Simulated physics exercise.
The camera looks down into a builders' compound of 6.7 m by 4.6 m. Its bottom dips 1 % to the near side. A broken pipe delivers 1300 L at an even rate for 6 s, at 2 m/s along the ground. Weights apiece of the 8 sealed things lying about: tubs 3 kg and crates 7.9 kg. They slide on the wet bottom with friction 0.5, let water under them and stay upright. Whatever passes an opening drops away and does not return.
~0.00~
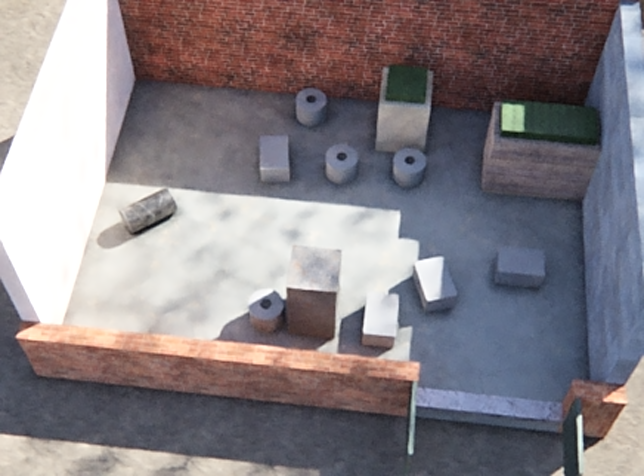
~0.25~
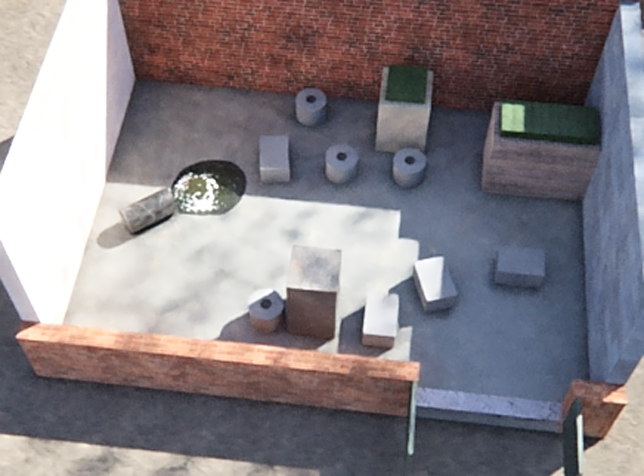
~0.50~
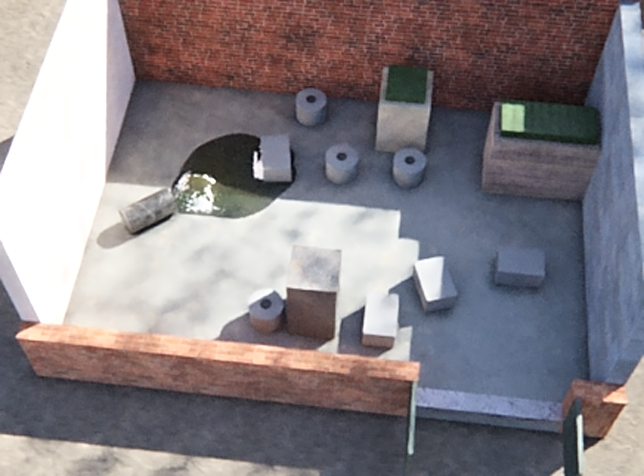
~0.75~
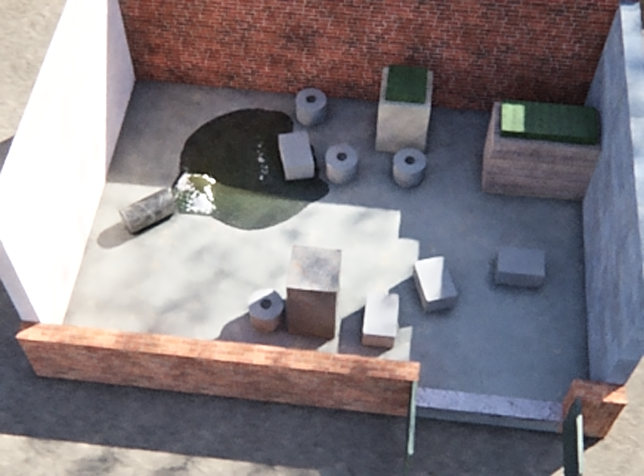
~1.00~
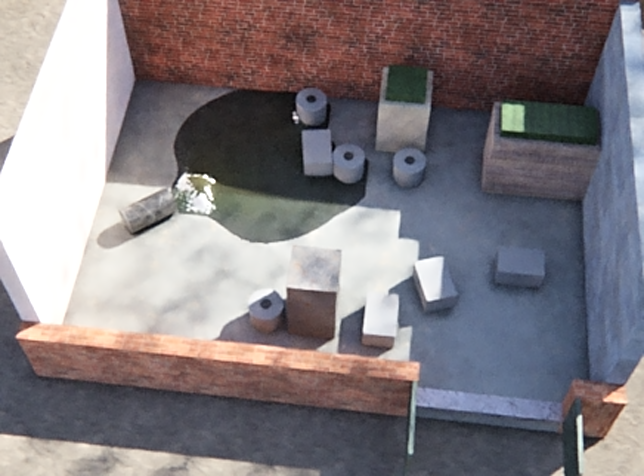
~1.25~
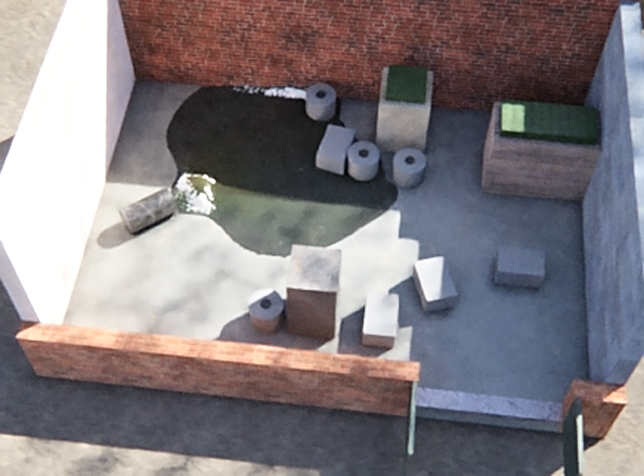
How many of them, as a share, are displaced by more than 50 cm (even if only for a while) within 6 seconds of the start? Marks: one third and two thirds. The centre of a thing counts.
It is at least two thirds.
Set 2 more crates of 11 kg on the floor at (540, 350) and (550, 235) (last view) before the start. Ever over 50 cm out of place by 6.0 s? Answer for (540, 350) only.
It is short of it.
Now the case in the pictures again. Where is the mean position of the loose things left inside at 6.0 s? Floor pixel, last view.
Around (437, 244).
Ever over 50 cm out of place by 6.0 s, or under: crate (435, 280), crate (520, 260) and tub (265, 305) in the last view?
In turn: Over, over, short of it.
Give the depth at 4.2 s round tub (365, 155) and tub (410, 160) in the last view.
Roughly 4 and 4 cm.
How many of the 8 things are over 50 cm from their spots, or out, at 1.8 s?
By then 3.
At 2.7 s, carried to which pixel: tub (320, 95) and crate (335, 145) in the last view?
Near (365, 90) and (366, 142).
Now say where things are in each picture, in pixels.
The first picture shows a crate at (274, 152), on the bottom; a tub at (342, 157) rests on the ground; water covers 0.0 m2; 0 of 8 have shifted.
The second picture shows a crate at (274, 152) rests on the ground; a tub at (342, 157), on the bottom; 0.7 m2 under water; 0 of 8 have shifted.
The third picture shows a crate at (276, 152), on the bottom; a tub at (342, 157), on the bottom; 1.6 m2 under water; 0 of 8 have shifted.
The fourth picture shows a crate at (296, 149), on the bottom, 31 cm from its start; a tub at (342, 157), on the bottom; water covers 3.0 m2; 1 of 8 have shifted.
The fifth picture shows a crate at (317, 146), on the bottom, 61 cm from its start; a tub at (349, 156) rests on the ground, 10 cm from its start; 5.0 m2 under water; 2 of 8 have shifted.
The sixth picture shows a crate at (336, 143), on the bottom, 89 cm from its start; a tub at (364, 153) rests on the ground, 31 cm from its start; water covers 6.7 m2; 3 of 8 have shifted.
After 1.8 s 3 of 8 are over 50 cm from their spots; 1 afloat.
After 2.7 s 4 of 8 are over 50 cm from their spots; 2 afloat.
After 4.2 s 4 of 8 are over 50 cm from their spots; 4 afloat.
After 6.0 s 6 of 8 are over 50 cm from their spots, and 6 have been at some point; 5 afloat.
